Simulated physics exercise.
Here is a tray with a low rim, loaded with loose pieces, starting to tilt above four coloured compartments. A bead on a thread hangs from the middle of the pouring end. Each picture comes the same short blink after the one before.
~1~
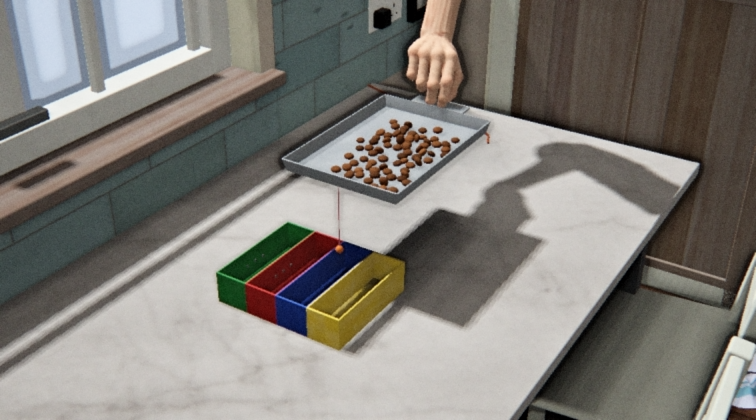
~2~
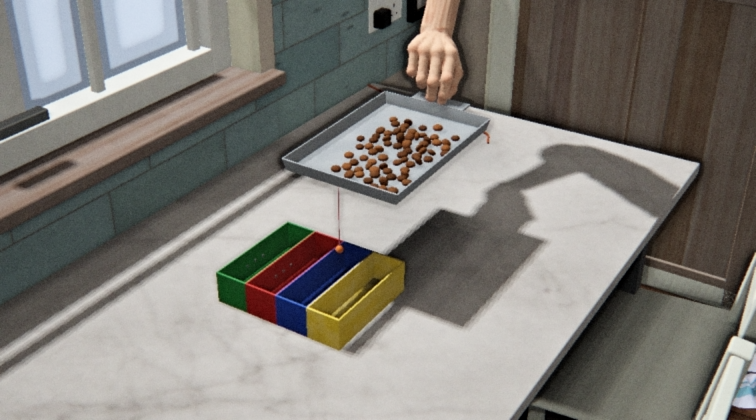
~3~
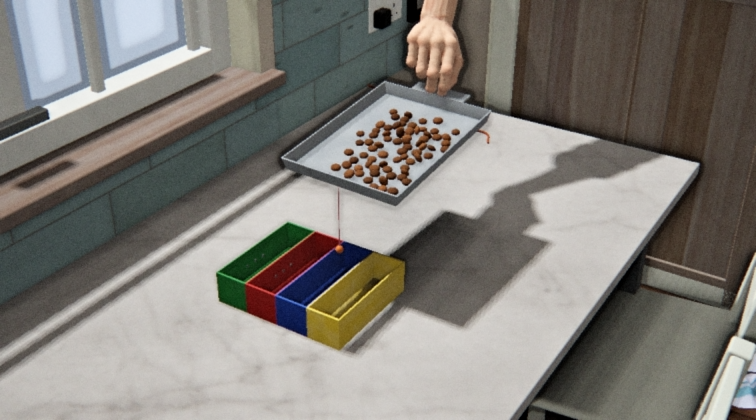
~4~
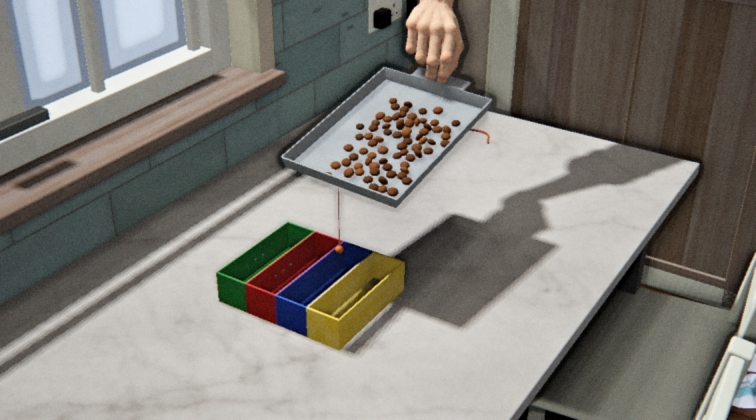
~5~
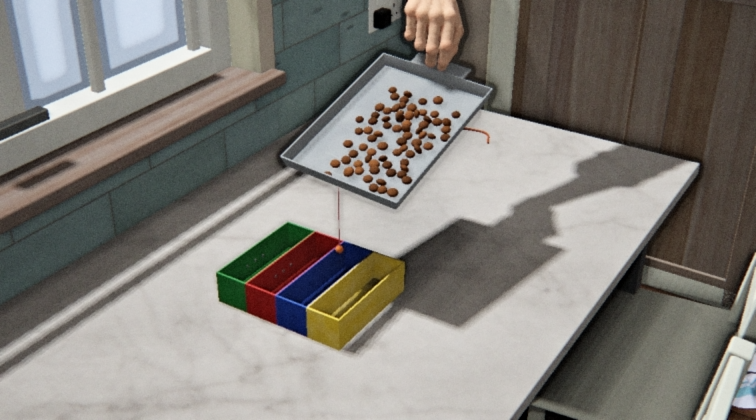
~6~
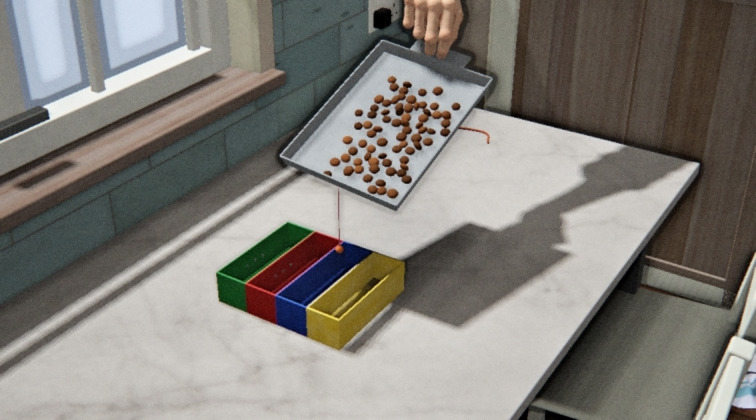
A hand held a gray tray of small brown pieces above green, red, blue and yellow compartments on a marble counter, then steadily raised the far end, tilting the tray toward the near end.
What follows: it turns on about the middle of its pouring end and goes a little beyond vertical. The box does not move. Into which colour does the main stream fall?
The yellow cell gets the most.
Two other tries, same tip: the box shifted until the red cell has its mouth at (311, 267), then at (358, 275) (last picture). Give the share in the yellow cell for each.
About 70 and 10 per cent.
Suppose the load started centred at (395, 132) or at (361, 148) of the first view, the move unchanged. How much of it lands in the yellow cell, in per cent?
The first gives 50 %, the second 30 %.
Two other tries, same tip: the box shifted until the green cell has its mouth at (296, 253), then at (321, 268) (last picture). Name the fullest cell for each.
At the first place the yellow one, at the second that blue cell.
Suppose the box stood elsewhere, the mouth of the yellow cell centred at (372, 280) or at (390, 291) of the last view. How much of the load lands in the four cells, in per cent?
Near 70 % and 100 %.
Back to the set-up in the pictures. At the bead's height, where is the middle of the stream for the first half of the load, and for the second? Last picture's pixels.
At about (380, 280), then at (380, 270).
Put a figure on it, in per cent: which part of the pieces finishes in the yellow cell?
About 40 per cent.
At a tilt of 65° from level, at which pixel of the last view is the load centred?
Near (378, 180).
Shortly afterwards, tray tipped steeply; all but a few on the tray; only a few falling or outside the box.
Next, tray tipped past a quarter turn; near a quarter on the tray; near a quarter in the yellow cell; only a few in the blue cell; near half falling or outside the box.
Some moments later, tray tipped past a quarter turn; near half in the yellow cell; a little in the blue cell; near half falling or outside the box.
In the end, tray tipped past a quarter turn; near half in the yellow cell; a little in the blue cell; none at all in the red cell; none at all in the green cell; near half outside the box.
